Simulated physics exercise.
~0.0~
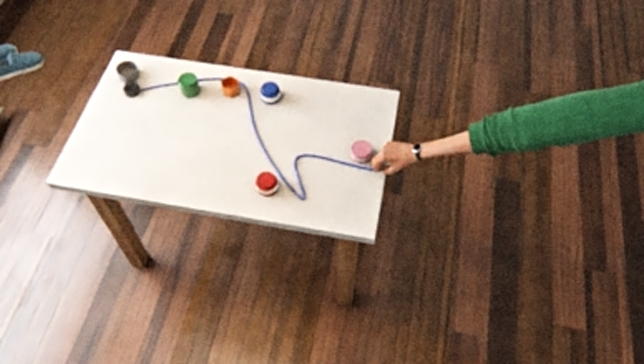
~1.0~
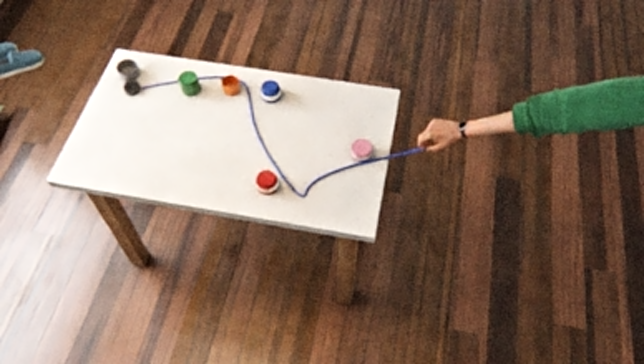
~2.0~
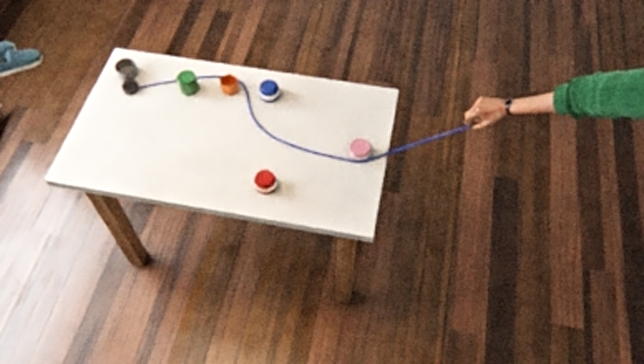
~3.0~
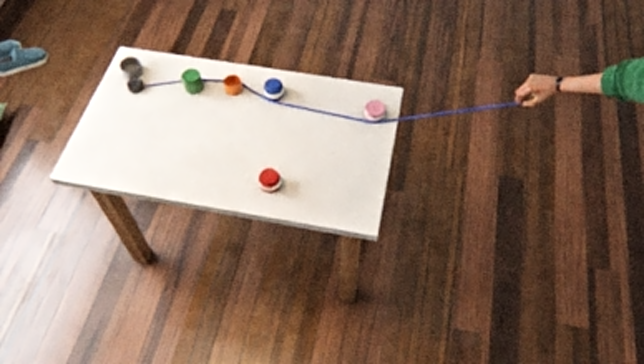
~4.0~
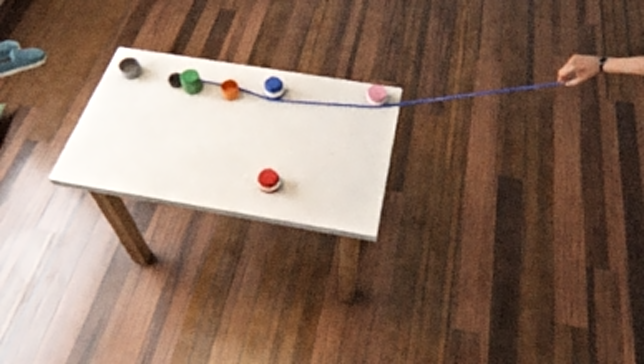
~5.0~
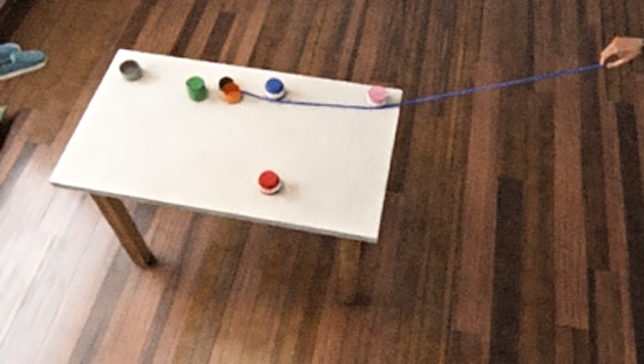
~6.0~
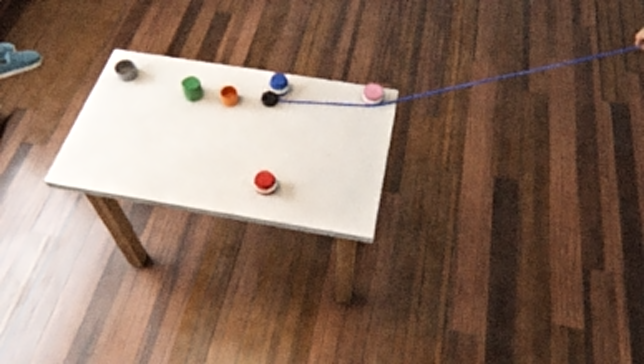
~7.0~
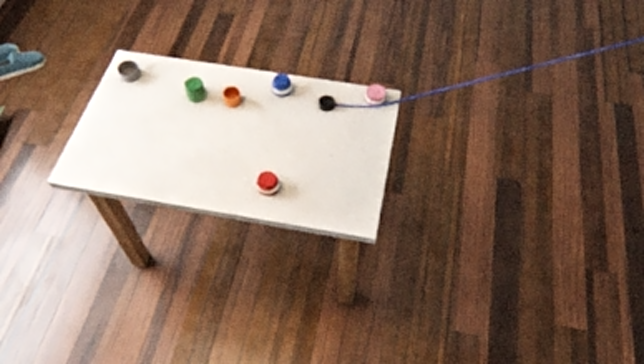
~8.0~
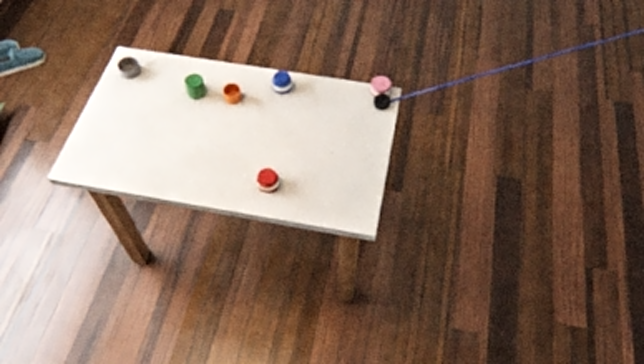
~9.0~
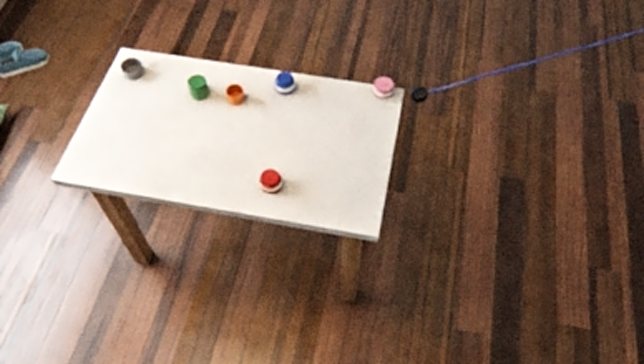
On a white table, a hand pulls a blue cord, dragging a black puck off the right edge past colourful containers.
